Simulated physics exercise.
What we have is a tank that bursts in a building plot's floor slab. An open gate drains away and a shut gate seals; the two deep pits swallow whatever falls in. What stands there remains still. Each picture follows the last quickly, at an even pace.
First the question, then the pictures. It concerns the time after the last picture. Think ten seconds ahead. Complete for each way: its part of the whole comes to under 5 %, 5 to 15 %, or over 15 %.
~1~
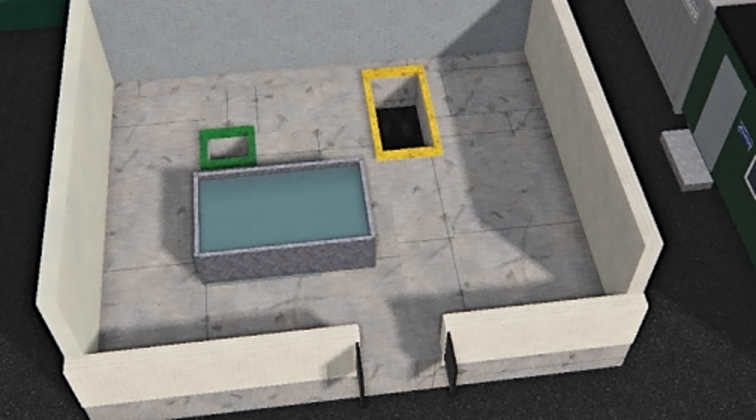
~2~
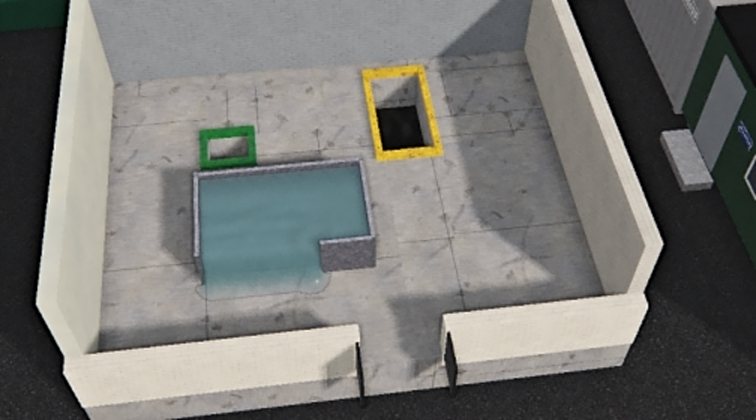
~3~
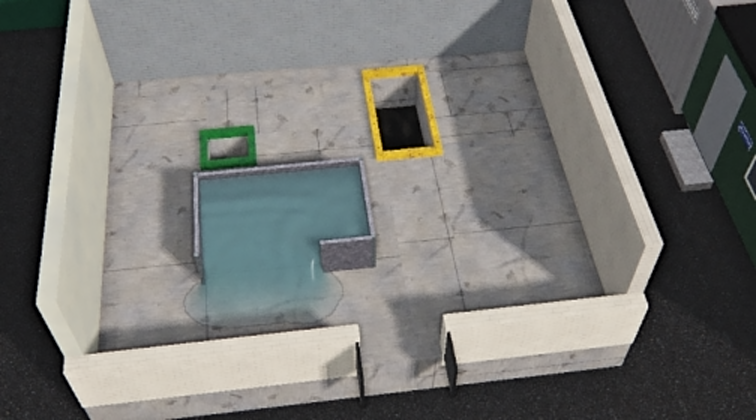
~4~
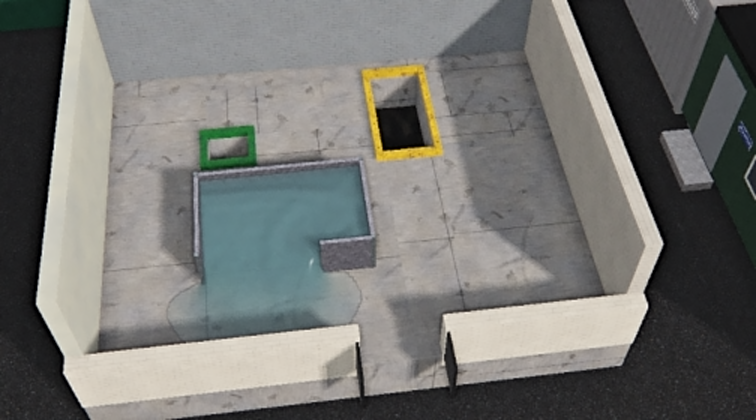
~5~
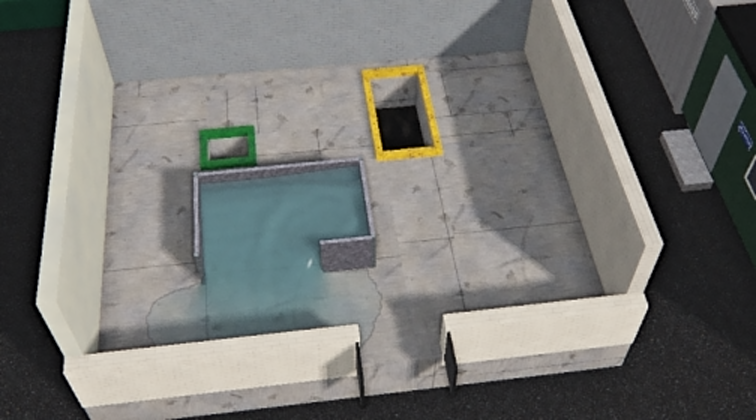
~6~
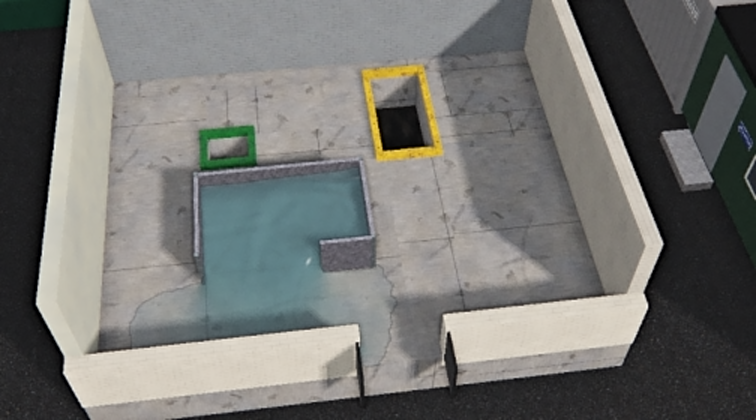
The gate's part comes to 5 to 15 %; the green pit's part comes to under 5 %; the yellow pit's part comes to under 5 %.
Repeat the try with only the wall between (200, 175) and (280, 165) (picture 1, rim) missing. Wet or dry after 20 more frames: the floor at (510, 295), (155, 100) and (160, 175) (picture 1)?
Going point by point: Left unwetted, waterlogged, waterlogged.
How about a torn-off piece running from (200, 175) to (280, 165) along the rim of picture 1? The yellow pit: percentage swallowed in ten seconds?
For yellow, it comes to 6 percent.
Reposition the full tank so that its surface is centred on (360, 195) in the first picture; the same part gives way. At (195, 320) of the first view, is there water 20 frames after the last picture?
Outcome noted: Waterlogged.
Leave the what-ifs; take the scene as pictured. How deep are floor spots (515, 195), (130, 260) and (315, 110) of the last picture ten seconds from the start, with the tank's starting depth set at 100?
Going in order, roughly 8, 6 and 4 %.
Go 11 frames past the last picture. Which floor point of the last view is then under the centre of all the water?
Around pixel (260, 292) of the last picture.
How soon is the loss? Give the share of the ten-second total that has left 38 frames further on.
I'd estimate some 75 per cent.
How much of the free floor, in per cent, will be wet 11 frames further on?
About 30 percent.
A moment on, water covers 15 % of the floor; the gate 1 %, the green pit 0 %, the yellow pit 0 %.
Next, water covers 30 % of the floor; the gate 3 %, the green pit 0 %, the yellow pit 0 %.
Then, water covers 60 % of the floor; the gate 4 %, the green pit 0 %, the yellow pit 0 %.
Later, water covers 80 % of the floor; the gate 7 %, the green pit 0 %, the yellow pit 0 %.
In the end, water covers 95 % of the floor; the gate 10 %, the green pit 0 %, the yellow pit 0 %.
